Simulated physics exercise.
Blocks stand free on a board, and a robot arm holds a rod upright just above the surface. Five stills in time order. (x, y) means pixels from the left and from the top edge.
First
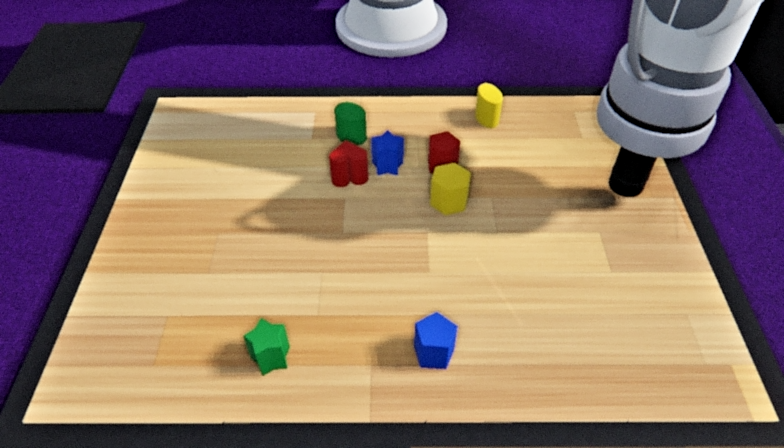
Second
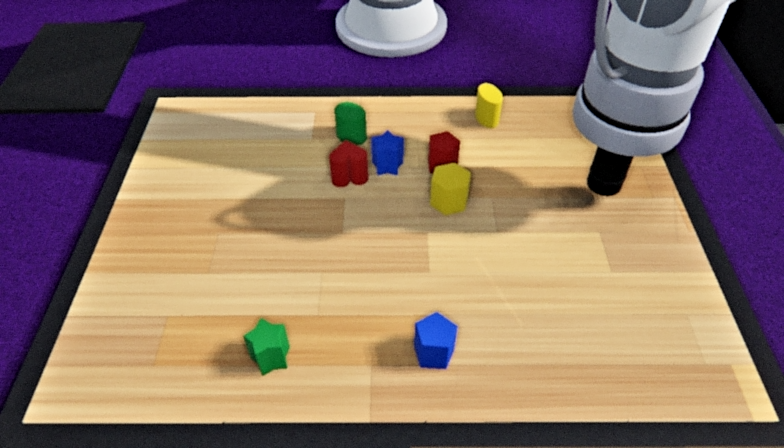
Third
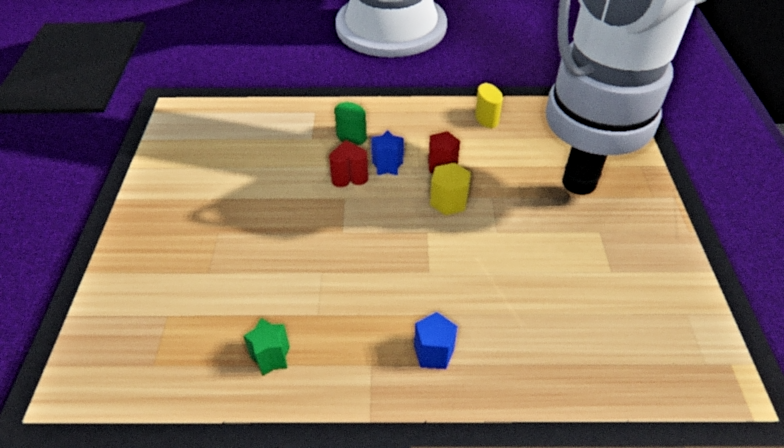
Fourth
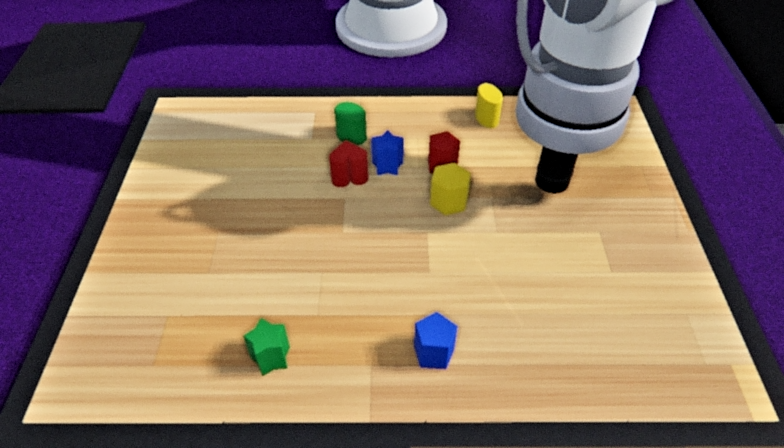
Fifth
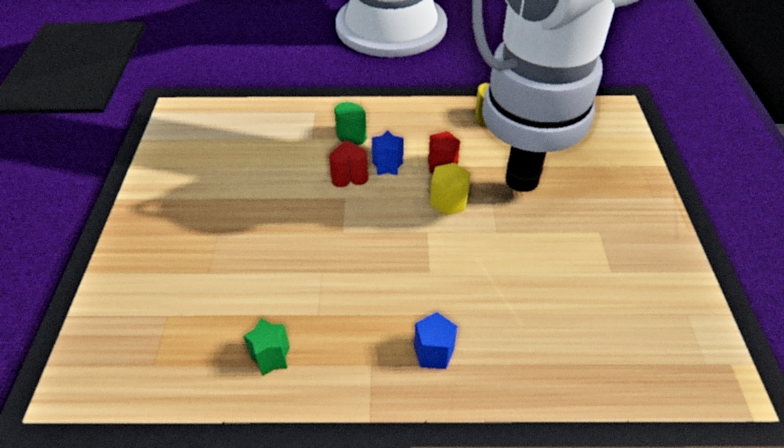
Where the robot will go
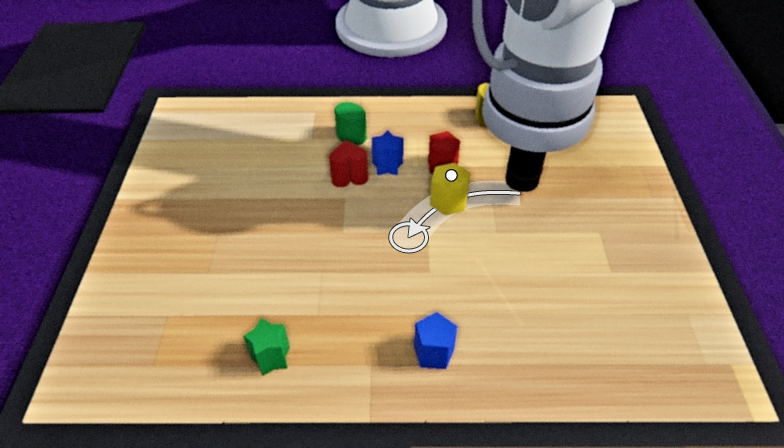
On a wooden board with a dark border, eight small red, blue, green and yellow blocks stand apart while a robot arm holds a black rod upright near the right edge. The arm slides the rod steadily left, drawing near the yellow six-sided block, and all the blocks stay still.
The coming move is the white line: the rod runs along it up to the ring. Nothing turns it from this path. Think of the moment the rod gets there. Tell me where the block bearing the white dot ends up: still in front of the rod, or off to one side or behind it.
It lies beside or behind the rod.
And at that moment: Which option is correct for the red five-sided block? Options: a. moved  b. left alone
b - left alone.
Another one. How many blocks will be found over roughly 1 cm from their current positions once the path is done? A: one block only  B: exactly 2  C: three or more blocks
A.
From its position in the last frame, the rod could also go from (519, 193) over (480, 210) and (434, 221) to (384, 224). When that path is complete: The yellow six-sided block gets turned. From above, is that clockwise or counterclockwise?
It is turned clockwise.
Drawn move, from (519, 193) by way of (474, 194) and (436, 209) to (409, 237); the dot is on the yellow six-sided block.
What follows on the original path. One third of the way, rod (475, 182); yellow six-sided block (441, 177).
Two thirds of the way, rod (435, 198); yellow six-sided block (398, 190).
At the end, rod (409, 226); red five-sided block still; yellow six-sided block (376, 198), turned 70° clockwise.
